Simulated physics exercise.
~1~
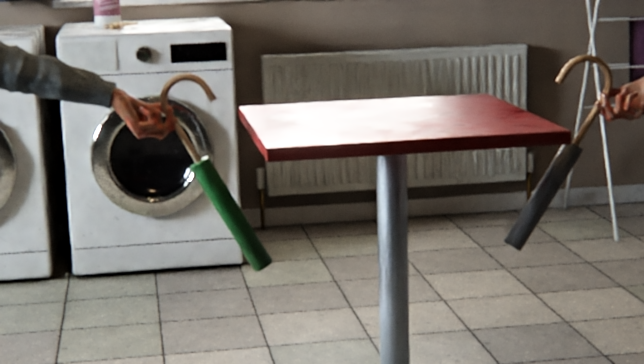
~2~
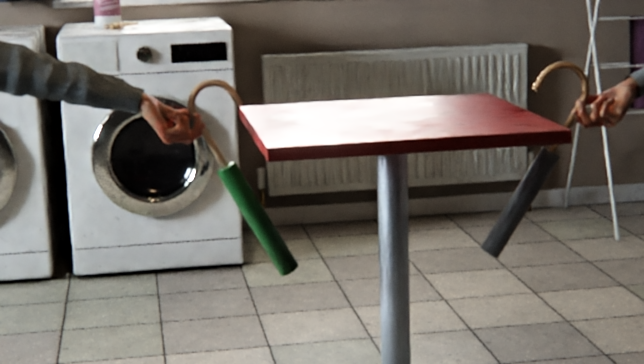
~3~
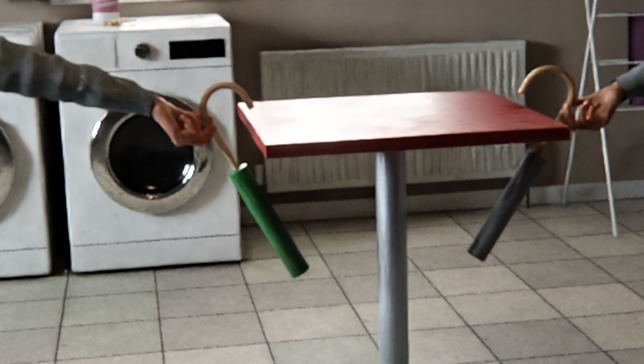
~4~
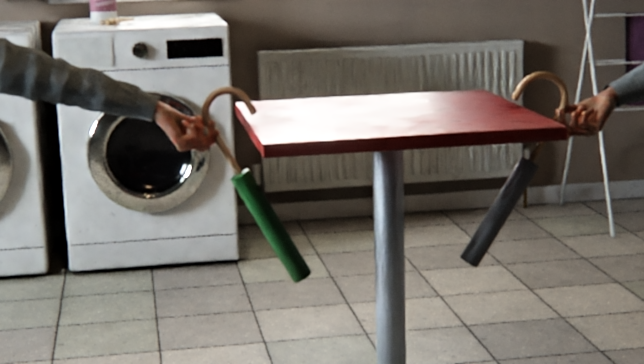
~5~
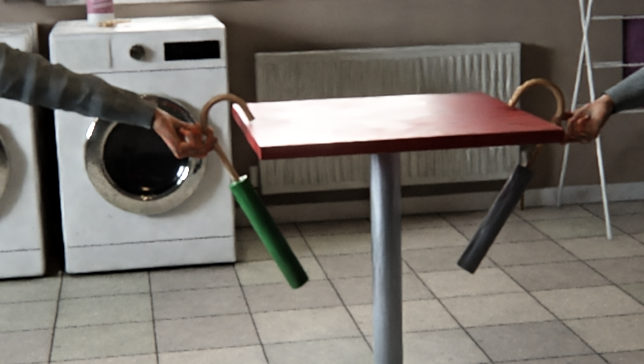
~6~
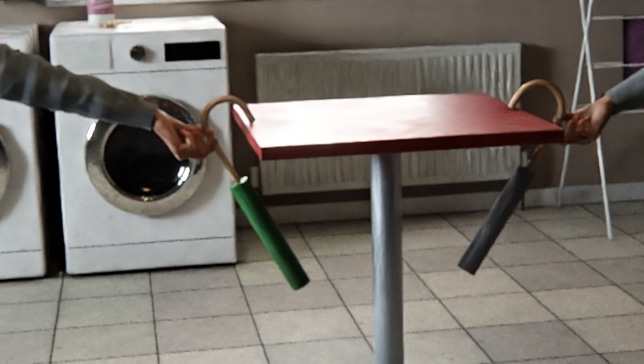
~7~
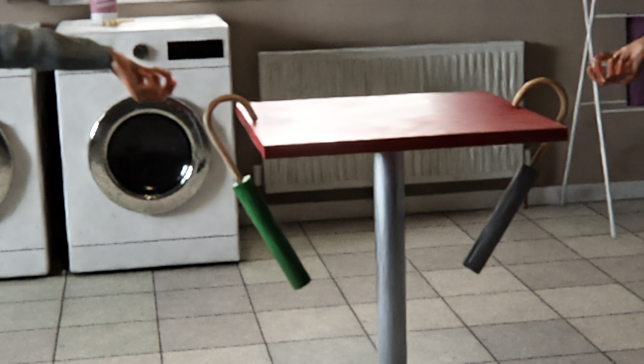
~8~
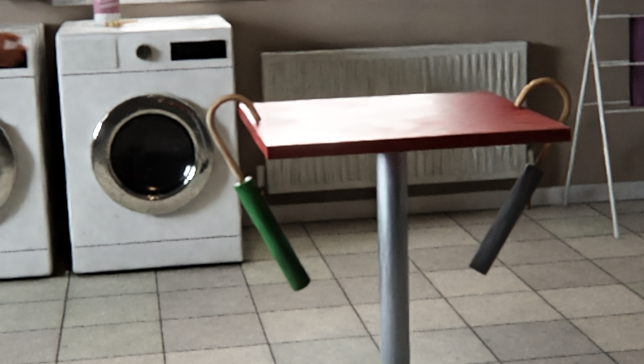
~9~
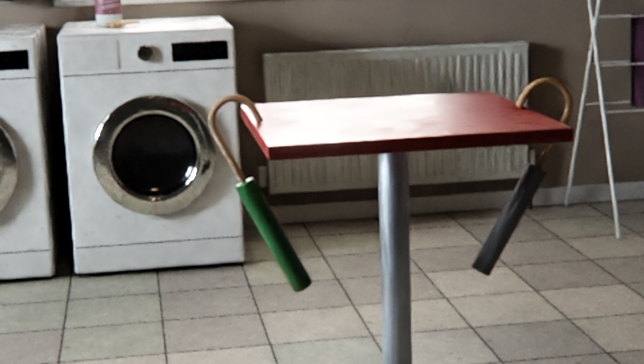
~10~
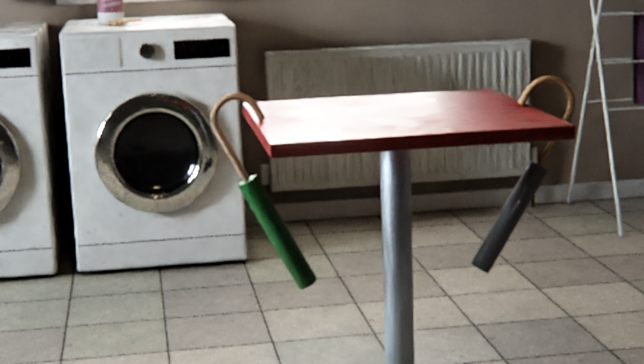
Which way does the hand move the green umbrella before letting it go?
The green umbrella moves to the right, toward the edge of the red table.
Two umbrellas with curved, light-brown handles, one green on the left and one grey on the right, are held beside a red table on a grey metal post. The tiled room is seen from the front by a gently swaying camera, with white washing machines at the left and a radiator behind. One hand brings the green umbrella rightward while another brings the grey one leftward, and the handles are hooked over opposite table edges. The hands then let go and draw back out of view. Both umbrellas stay hanging at a slant, at rest.
